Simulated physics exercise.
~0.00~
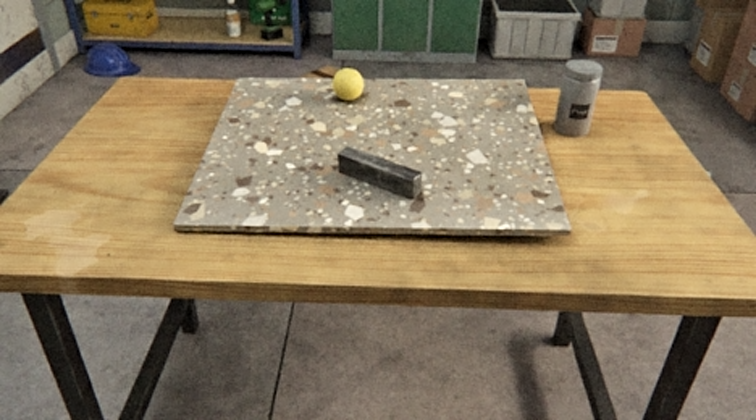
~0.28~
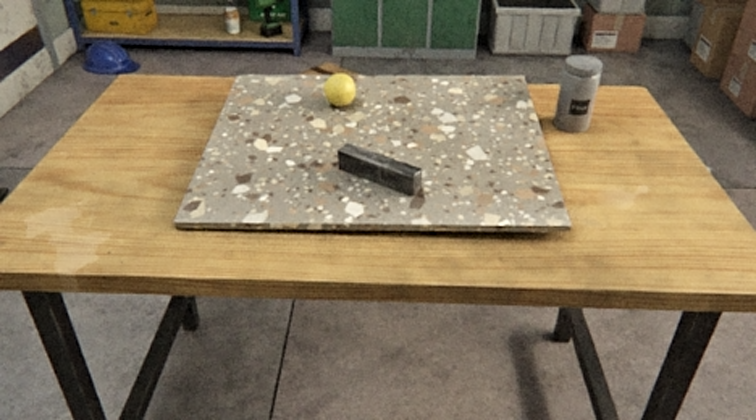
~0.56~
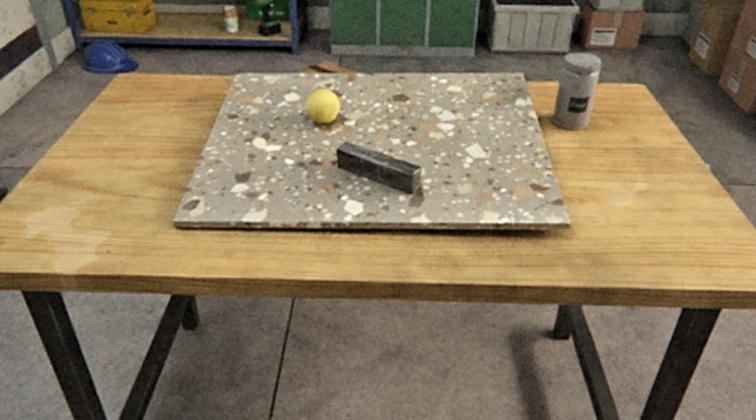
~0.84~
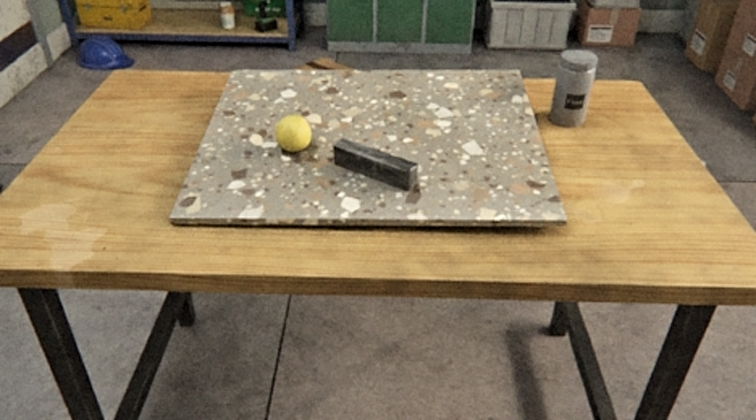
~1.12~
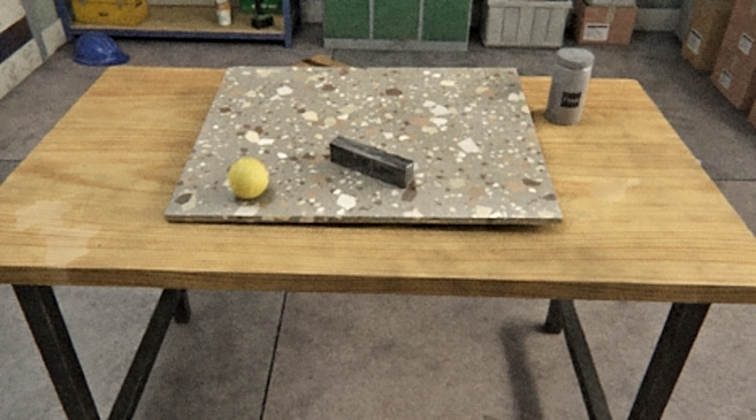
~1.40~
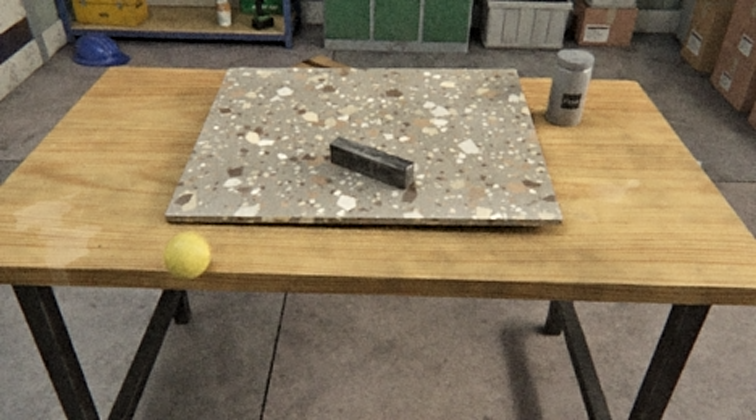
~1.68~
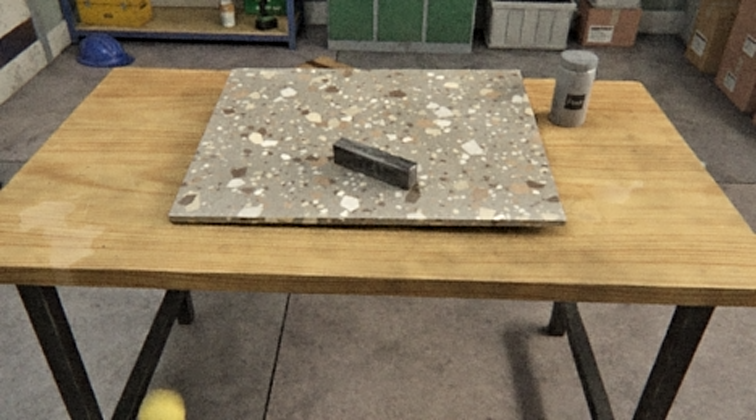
The clip opens on a tilted speckled board lying on a wooden table, with a yellow lemon near its far edge, a dark block around the middle and a grey jar standing to the right. The lemon starts to roll slowly toward the viewer, drifting left. It gathers speed and passes to the left of the dark block without touching it. Continuing down the board, it nears the front left corner, then rolls over the near edge onto the tabletop. Finally it drops off the front of the table toward the floor, while the block and jar stay put.
